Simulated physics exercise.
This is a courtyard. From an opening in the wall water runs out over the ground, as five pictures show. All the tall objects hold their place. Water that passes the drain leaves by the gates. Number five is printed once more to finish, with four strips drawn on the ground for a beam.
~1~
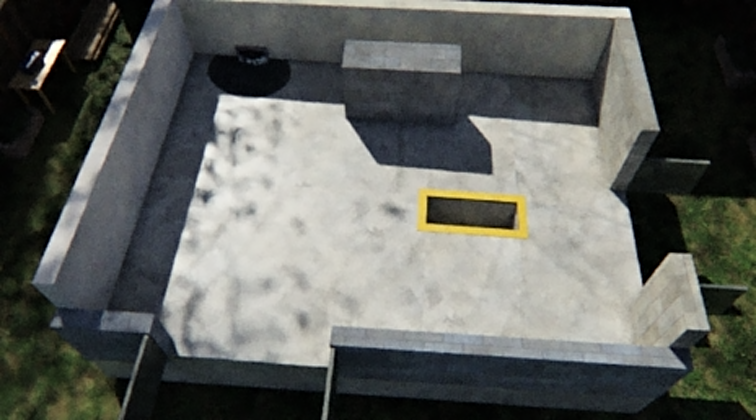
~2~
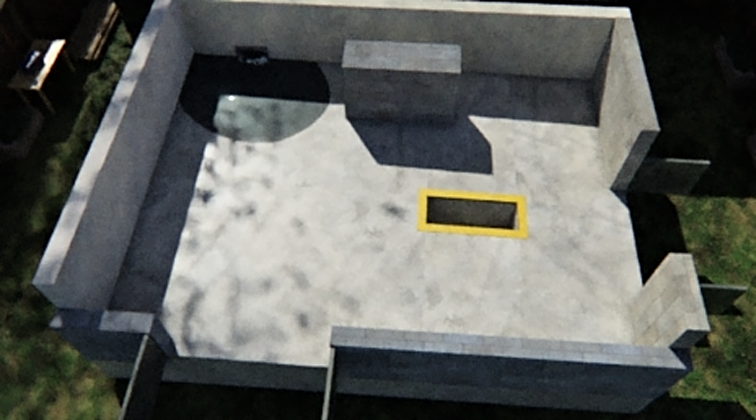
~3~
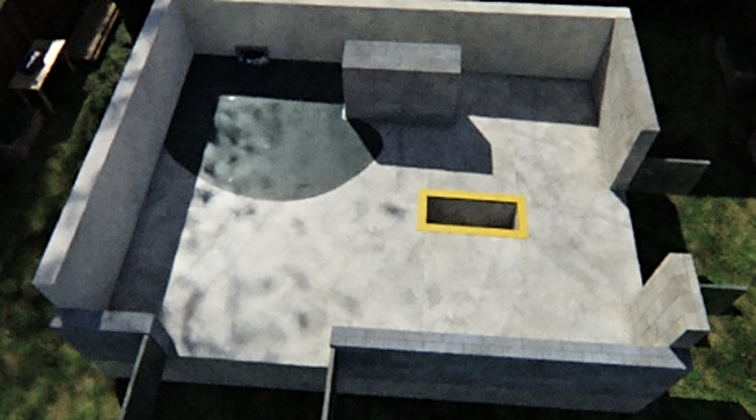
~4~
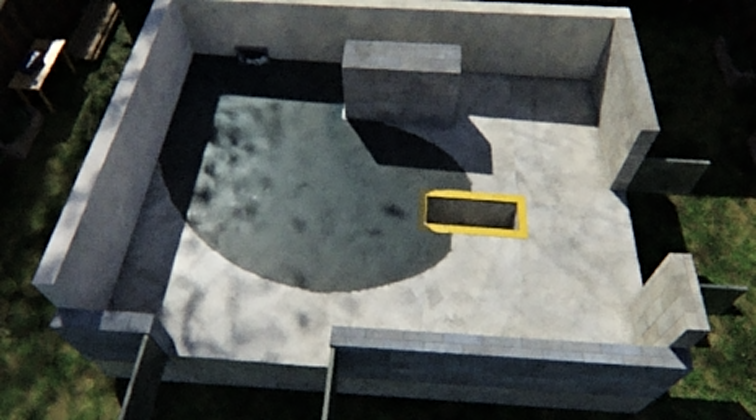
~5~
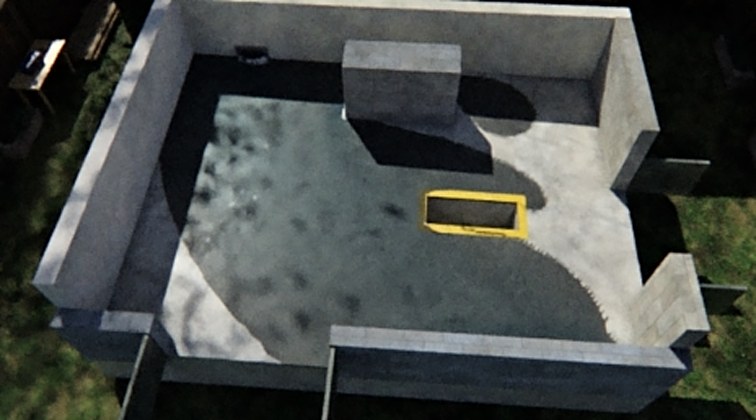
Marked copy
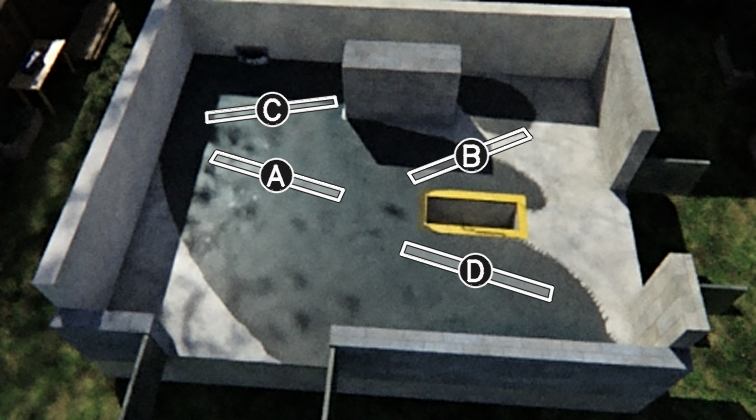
A walled courtyard with pale ground slowly darkened as water spread from the back left corner, curved around a large block, reached the yellow-edged gully and covered much of the floor.
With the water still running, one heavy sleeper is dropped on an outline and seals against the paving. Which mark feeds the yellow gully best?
Take A.
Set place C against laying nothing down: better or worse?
It is worse.
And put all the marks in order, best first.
The order is A, D, B, C.
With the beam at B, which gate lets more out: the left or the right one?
The right gate.
On the marked copy, A from (213, 156) to (341, 195); B from (411, 178) to (527, 133); C from (206, 117) to (335, 101); D from (403, 248) to (551, 294).
Choosing A, about 46 % of the stream runs into the yellow gully, about 54 % out by the gates.
Choosing B, about 20 % of the stream runs into the yellow gully, about 80 % out by the gates.
Choosing C, about 6 % of the stream runs into the yellow gully, about 94 % out by the gates.
Choosing D, about 31 % of the stream runs into the yellow gully, about 69 % out by the gates.
